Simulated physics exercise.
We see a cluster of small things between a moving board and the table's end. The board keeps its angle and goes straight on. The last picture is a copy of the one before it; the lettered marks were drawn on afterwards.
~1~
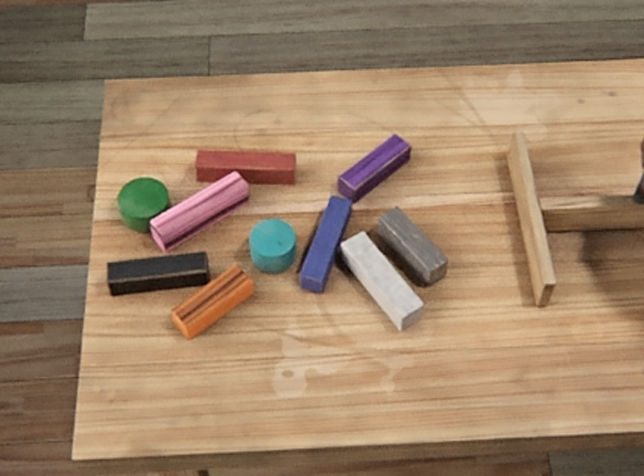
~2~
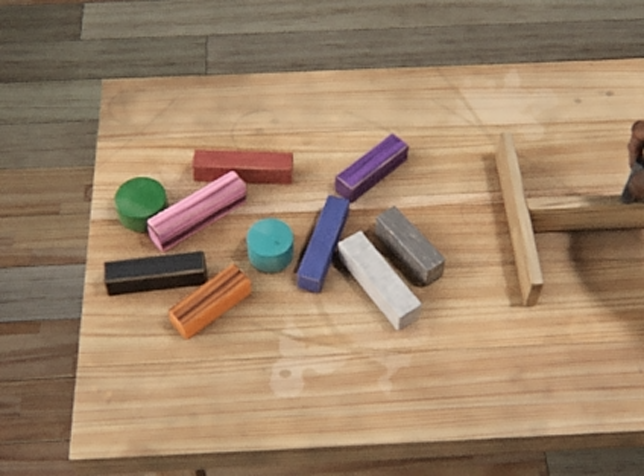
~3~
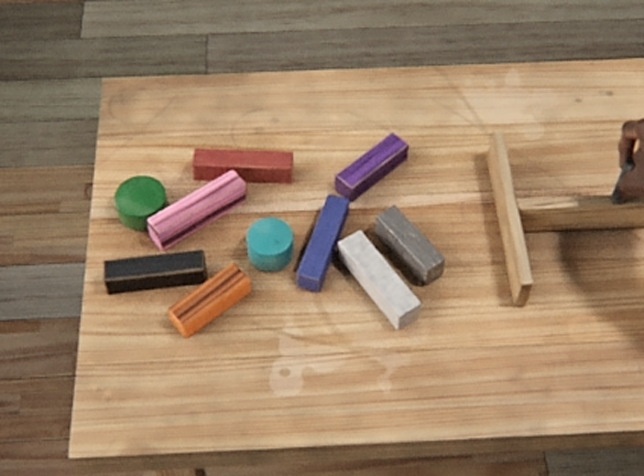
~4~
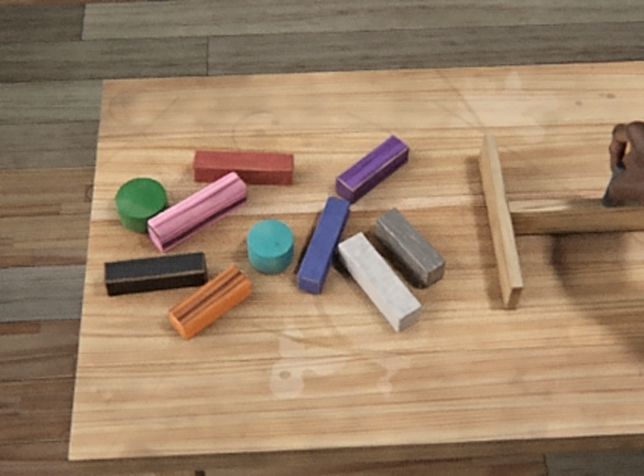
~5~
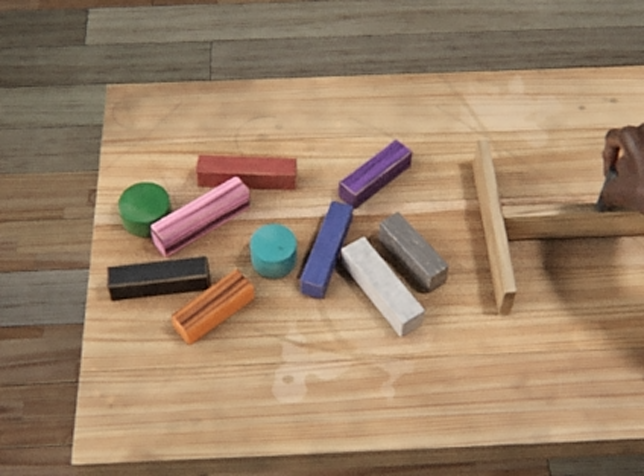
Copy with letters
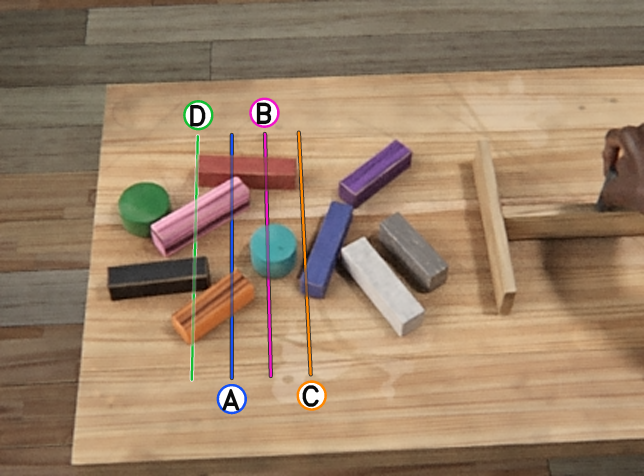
On a wooden table, a hand slides a board slightly left toward scattered colourful blocks.
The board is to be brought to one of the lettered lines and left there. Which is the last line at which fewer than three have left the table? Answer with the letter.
It should halt at D.
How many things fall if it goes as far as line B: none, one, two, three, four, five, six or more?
The count is none.
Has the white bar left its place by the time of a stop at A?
By then, yes.
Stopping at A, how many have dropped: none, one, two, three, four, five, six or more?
The count is none.
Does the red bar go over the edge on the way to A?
By then, no.
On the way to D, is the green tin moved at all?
By then, yes.
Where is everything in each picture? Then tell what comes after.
In the first picture, black stick (159, 274); white bar (382, 281); green tin (145, 205).
In the second picture, board (522, 204); blue bar (324, 243).
In the third picture, board (512, 204); grey bar (410, 245).
In the fourth picture, board (503, 207); purple stick (373, 170).
In the fifth picture, board (496, 211); red bar (247, 173); black stick (159, 279); white bar (382, 286).
On the marked copy, A at (232, 247); B at (268, 245); C at (304, 244); D at (195, 248).
Following D. Soon after the start, board (388, 216); purple stick (359, 168); white bar (347, 295).
Later, board (281, 220); green tin (137, 204); black stick (145, 280).
In the end, board (197, 223); black stick over the edge; green tin over the edge; two fallen.
As for the rest, A is within the limit but short; B is within the limit but short; C is within the limit but short.
